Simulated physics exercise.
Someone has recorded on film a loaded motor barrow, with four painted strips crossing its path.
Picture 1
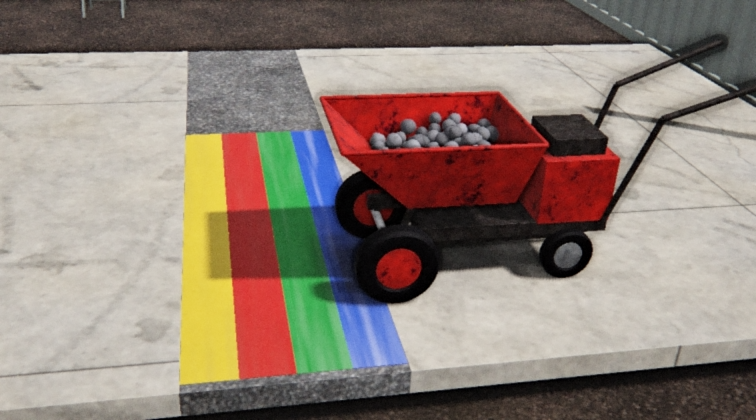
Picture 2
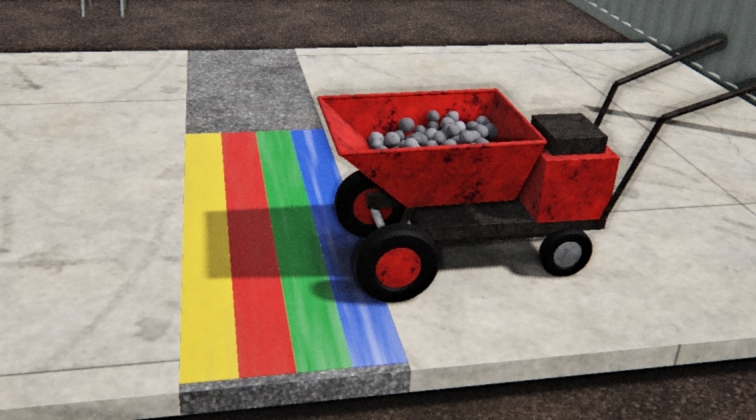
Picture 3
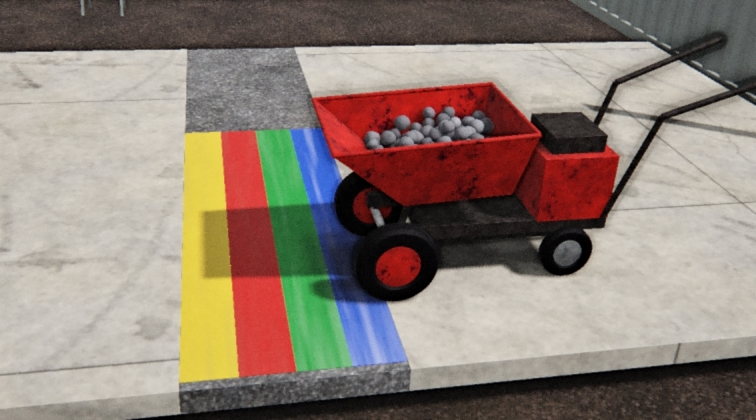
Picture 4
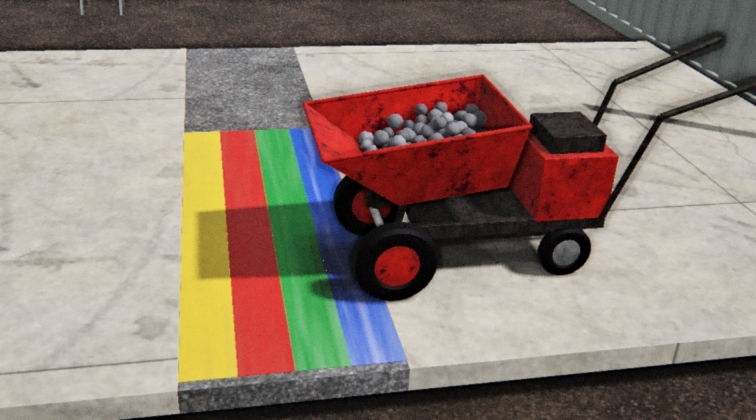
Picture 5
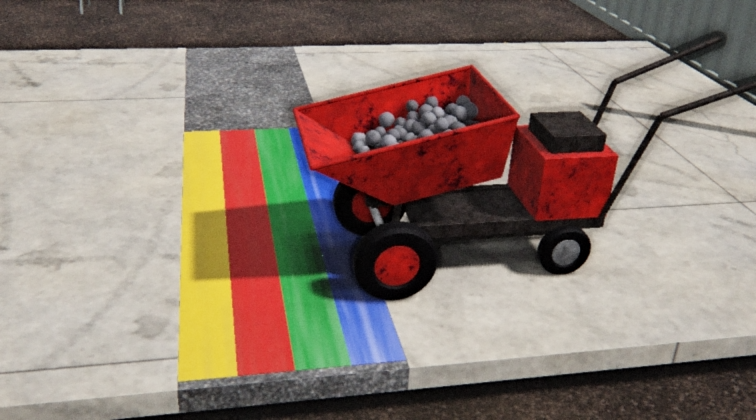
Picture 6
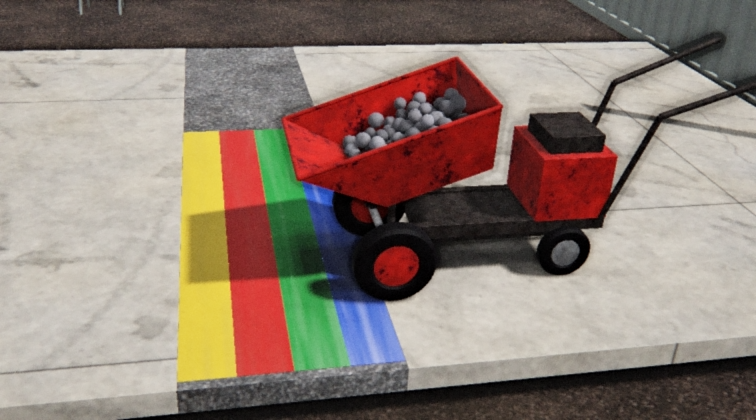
A red motor barrow loaded with round grey cobbles stood beside yellow, red, green and blue painted strips, and its skip tilted gradually forward to the left while its wheels stayed in place.
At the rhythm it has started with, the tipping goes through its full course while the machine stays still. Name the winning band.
The yellow band.
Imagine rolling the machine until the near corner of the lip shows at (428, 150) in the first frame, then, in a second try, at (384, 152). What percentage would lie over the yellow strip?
The share would be near 10 percent, and then near 30 percent.
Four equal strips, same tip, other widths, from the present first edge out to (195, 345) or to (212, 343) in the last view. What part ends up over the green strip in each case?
Respectively 0 and 0 percent.
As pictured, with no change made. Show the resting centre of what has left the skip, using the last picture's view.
Once nothing moves, the middle sits near (192, 267).
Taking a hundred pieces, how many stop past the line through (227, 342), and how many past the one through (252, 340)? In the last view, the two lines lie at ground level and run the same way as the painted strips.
The first gives 60 %, the second 80 %.
Soon, skip tipped steeply; all in the skip.
A while on, skip tipped right over; about two thirds in the skip; a small part over the red strip; about a quarter over the yellow strip; a stray few off the paint.
Towards the end, skip tipped right over; about a quarter in the skip; a small part over the red strip; about a third over the yellow strip; about a third off the paint.
Finally, skip tipped right over; about a quarter in the skip; none over the blue strip; none over the green strip; a small part over the red strip; about a third over the yellow strip; about a third off the paint.
